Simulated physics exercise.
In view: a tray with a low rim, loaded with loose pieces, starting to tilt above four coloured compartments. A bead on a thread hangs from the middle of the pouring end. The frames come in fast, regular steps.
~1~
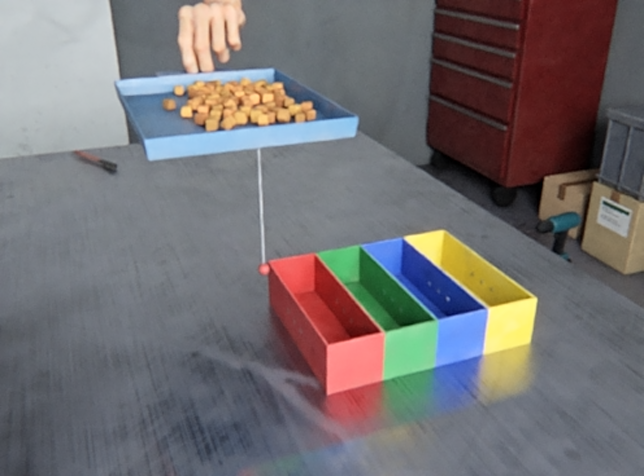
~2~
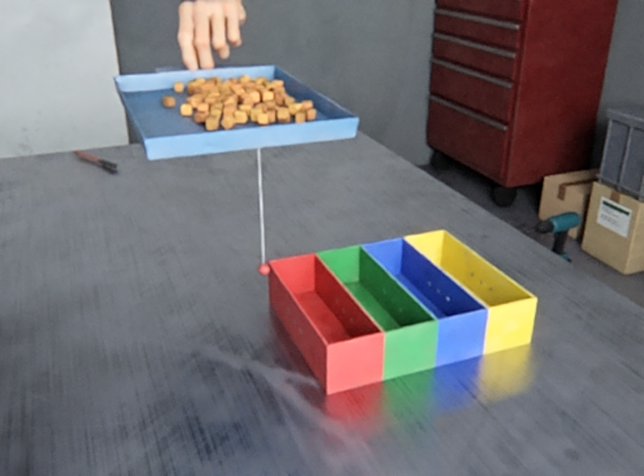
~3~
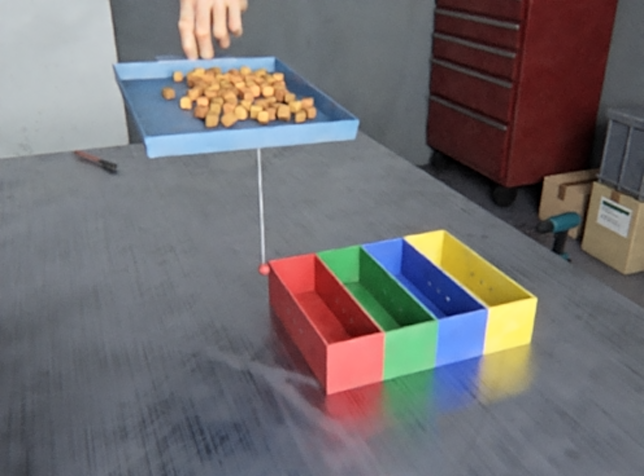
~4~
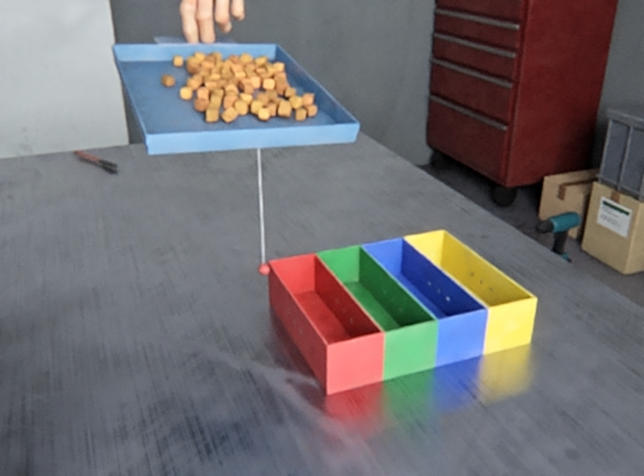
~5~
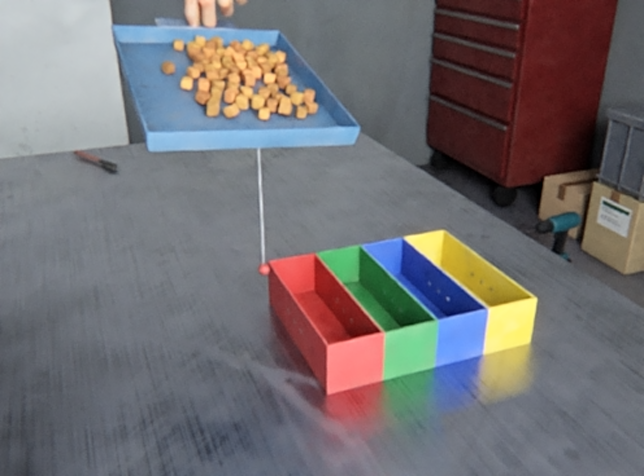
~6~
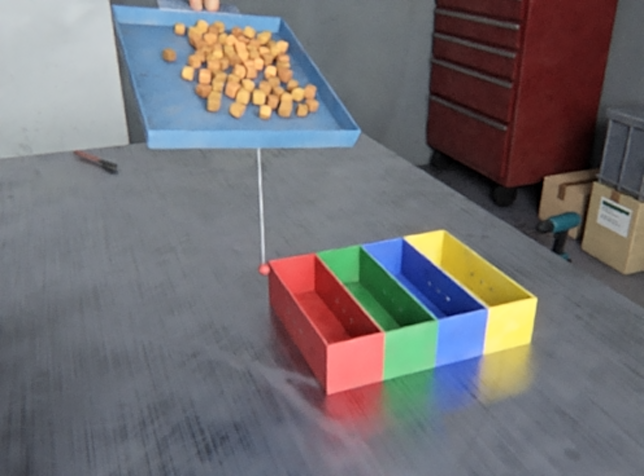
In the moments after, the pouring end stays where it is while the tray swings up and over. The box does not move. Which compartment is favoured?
Fullest: The green cell.
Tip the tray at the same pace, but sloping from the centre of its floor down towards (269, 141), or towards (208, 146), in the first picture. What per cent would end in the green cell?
The first gives 30 %, the second 0 %.
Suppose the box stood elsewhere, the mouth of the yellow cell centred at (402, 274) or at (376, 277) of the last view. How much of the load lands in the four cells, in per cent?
The first gives 100 %, the second 100 %.
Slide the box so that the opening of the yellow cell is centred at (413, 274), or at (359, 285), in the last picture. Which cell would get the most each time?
The first try: That blue cell. The second: The cell in yellow.
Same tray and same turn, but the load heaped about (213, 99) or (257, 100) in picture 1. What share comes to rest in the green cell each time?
About 50 and 30 per cent.
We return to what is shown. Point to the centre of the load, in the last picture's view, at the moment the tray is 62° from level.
Around (307, 98).
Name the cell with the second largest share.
It is that red cell.
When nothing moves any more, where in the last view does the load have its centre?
Around (361, 324).
Shortly afterwards, tray tipped steeply; the whole lot on the tray.
Next, tray tipped past a quarter turn; all but a few on the tray; only a few in the green cell; only a few in the blue cell; only a few falling or outside the box.
Some moments later, tray tipped past a quarter turn; near half in the green cell; near a third in the red cell; a little in the blue cell; only a few in the yellow cell; only a few falling or outside the box.
In the end, tray tipped past a quarter turn; near half in the green cell; near a third in the red cell; a little in the blue cell; only a few in the yellow cell; only a few outside the box.
